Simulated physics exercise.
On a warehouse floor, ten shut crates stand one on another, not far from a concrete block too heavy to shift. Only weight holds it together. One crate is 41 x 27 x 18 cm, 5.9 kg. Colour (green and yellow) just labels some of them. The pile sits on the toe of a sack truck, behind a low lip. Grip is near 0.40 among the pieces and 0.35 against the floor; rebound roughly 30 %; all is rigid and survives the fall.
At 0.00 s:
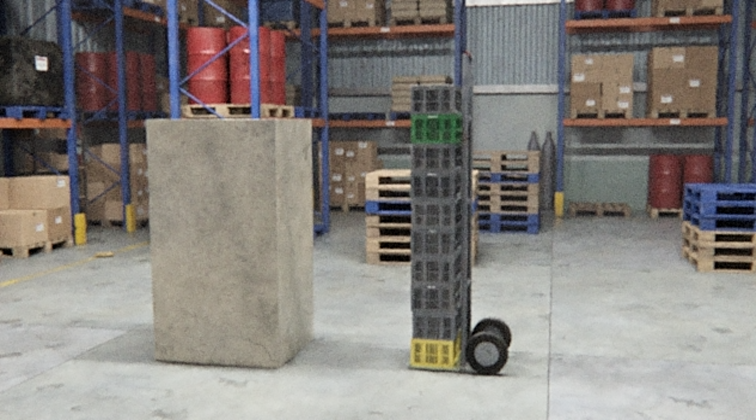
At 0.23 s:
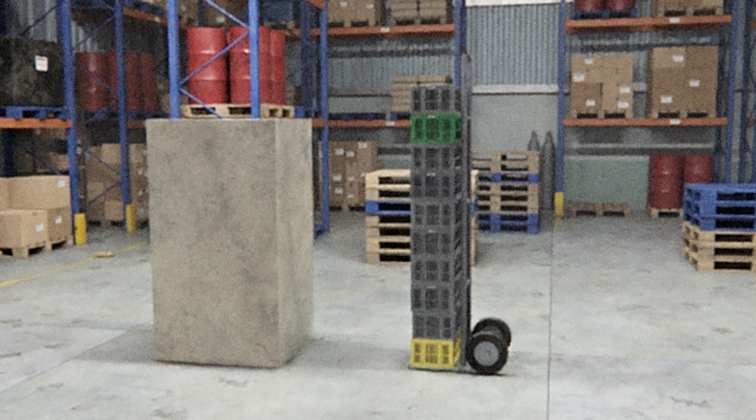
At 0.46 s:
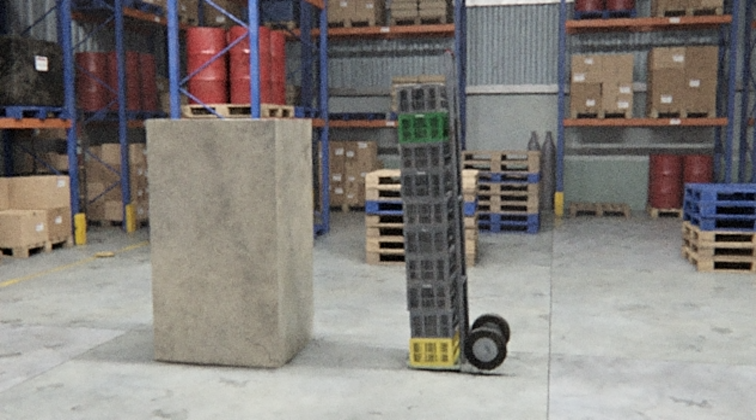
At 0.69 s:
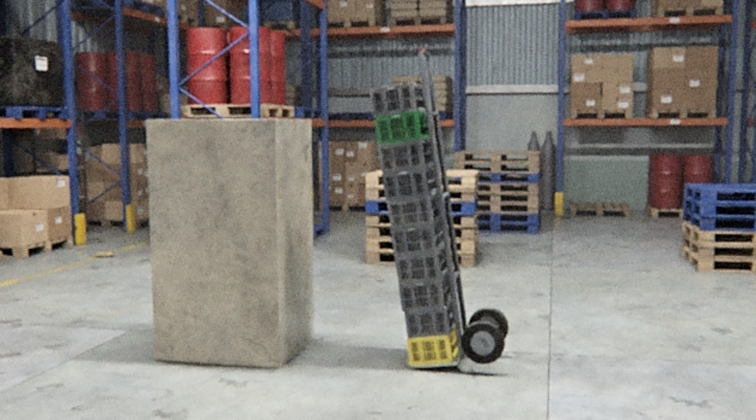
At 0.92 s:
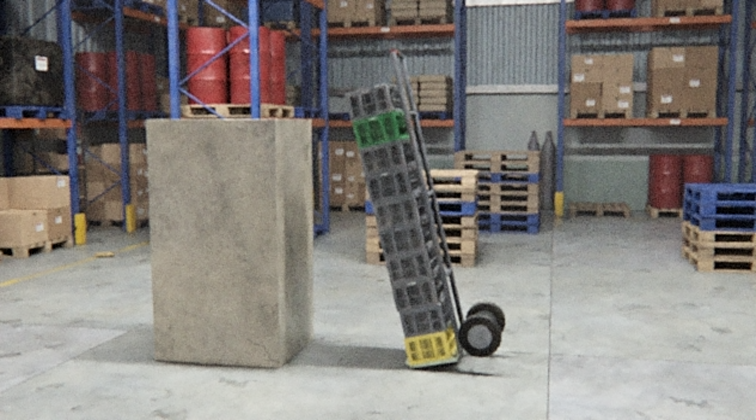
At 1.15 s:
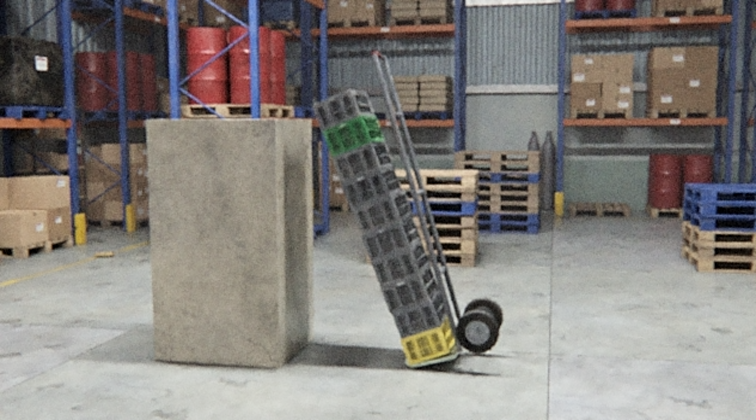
At first, a tall stack of dark crates, with a green one near the top and a yellow one at the bottom, stands upright on a hand truck beside a concrete block. The truck and crates then tilt left together, leaning further until the upper crates are beside the block's top edge.
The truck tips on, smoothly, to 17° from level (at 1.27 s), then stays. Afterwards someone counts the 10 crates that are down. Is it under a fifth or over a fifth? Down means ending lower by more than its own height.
It comes to under a fifth.
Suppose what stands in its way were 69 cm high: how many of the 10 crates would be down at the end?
Then 6.
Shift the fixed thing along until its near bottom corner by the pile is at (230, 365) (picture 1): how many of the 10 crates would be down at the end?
Then 8.
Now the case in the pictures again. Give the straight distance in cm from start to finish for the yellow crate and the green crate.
About: Yellow 10, green 80.
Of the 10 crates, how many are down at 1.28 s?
By then 0.
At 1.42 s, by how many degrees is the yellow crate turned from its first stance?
Some 30°.
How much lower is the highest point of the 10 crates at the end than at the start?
Some 5 cm lower.
By 1.21 s, none of the 10 crates down, 10 disturbed; green crate tilted 23°, 7 cm lower; yellow crate tilted 23°.
By 1.28 s, none of the 10 crates down, 10 disturbed; green crate tilted 27°, 10 cm lower; yellow crate tilted 26°.
By 1.42 s, none of the 10 crates down, 10 disturbed; yellow crate tilted 32°; green crate tilted 30°, 14 cm lower.
When it is over (2.3 s), none of the 10 crates down, 10 disturbed; yellow crate tilted 34°; green crate tilted 33°, 13 cm lower. That is 0 per cent. In pixels of the last frame, middles, yellow crate near (425, 335), green crate near (317, 149).
